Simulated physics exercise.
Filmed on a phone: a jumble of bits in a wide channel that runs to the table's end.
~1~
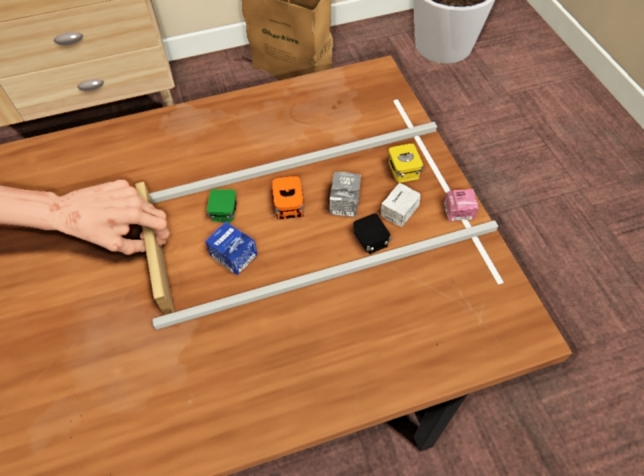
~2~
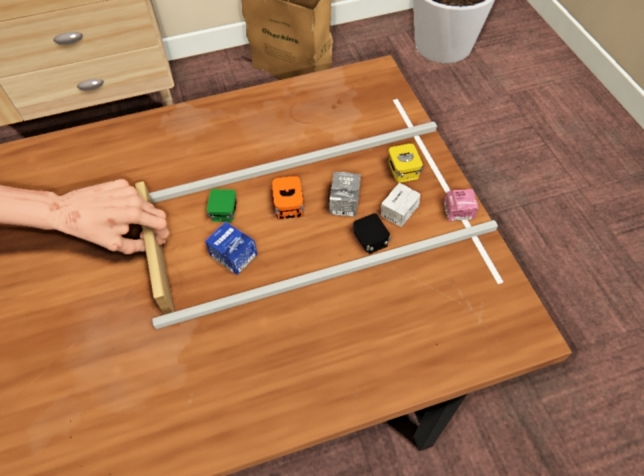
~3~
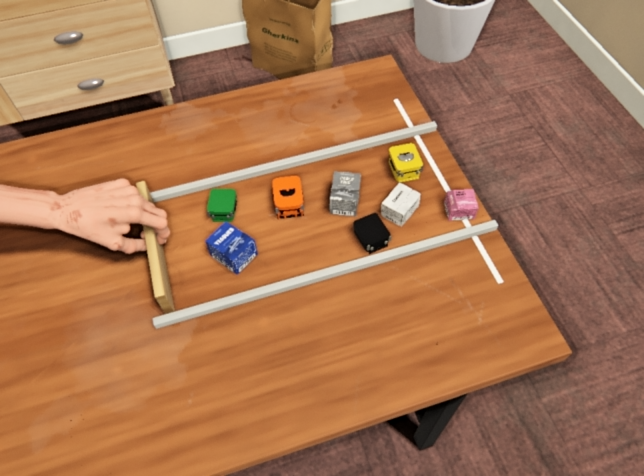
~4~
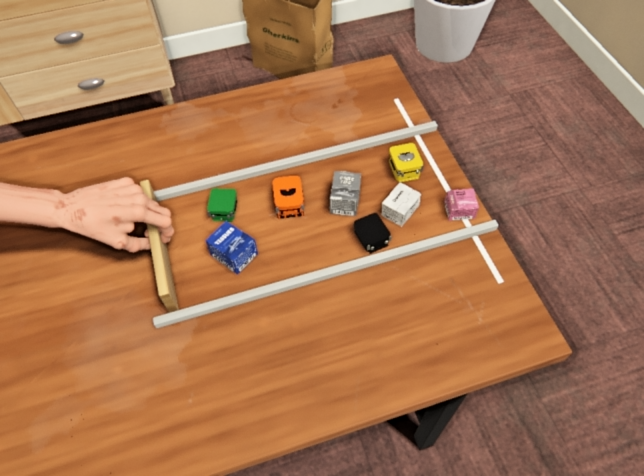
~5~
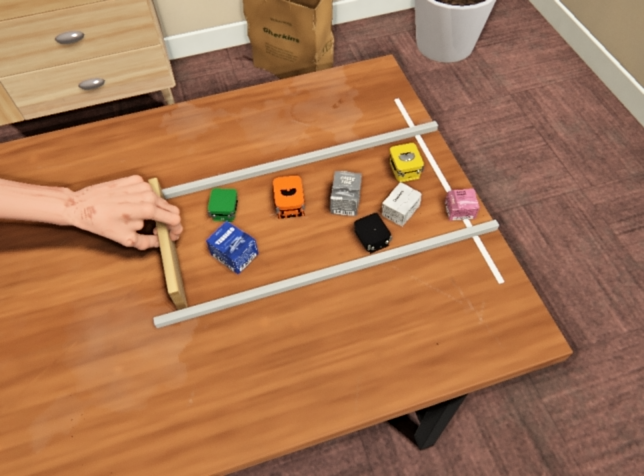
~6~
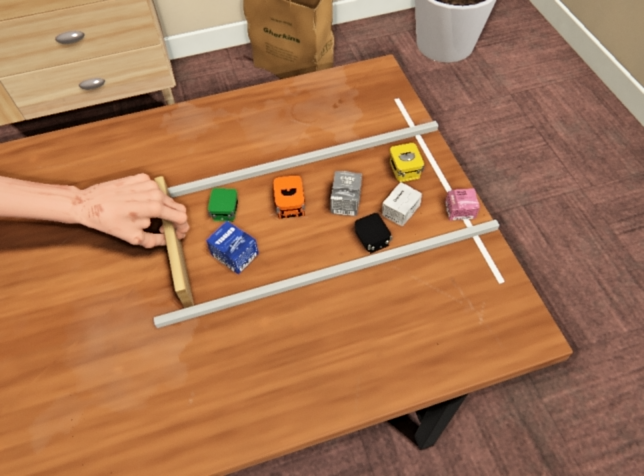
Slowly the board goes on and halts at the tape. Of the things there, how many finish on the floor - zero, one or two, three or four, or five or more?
Five or more finish on the floor.
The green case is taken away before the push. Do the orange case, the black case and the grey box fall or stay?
Orange case safe, black case gone, grey box gone.
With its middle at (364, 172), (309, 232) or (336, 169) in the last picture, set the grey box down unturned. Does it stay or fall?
Place by place: It is pushed off, it is pushed off, it is pushed off.
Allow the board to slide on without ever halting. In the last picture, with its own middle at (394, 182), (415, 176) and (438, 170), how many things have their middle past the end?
First 1, next 2, last 5.
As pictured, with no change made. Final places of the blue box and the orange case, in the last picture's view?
For the blue box it's (473, 193), and for the orange case it's (461, 164).
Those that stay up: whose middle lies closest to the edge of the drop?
Closest in the end is the orange case.
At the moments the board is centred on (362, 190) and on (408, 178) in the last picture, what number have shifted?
Moved so far: 8, later 8.
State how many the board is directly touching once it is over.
It ends up touching 3.
Soon after, none off yet; pink box at rest near (462, 205); yellow case at rest near (406, 163); white box at rest near (402, 204).
Then, none off yet; pink box at rest near (462, 205); yellow case at rest near (406, 163); white box moved a little near (416, 203).
Further on, none off yet; pink box on its side near (501, 223); yellow case moved about its own width near (433, 147); white box moved well along near (480, 187).
At rest, the number that fall off is five or more; fallen, grey box, black case, white box, yellow case and pink box.
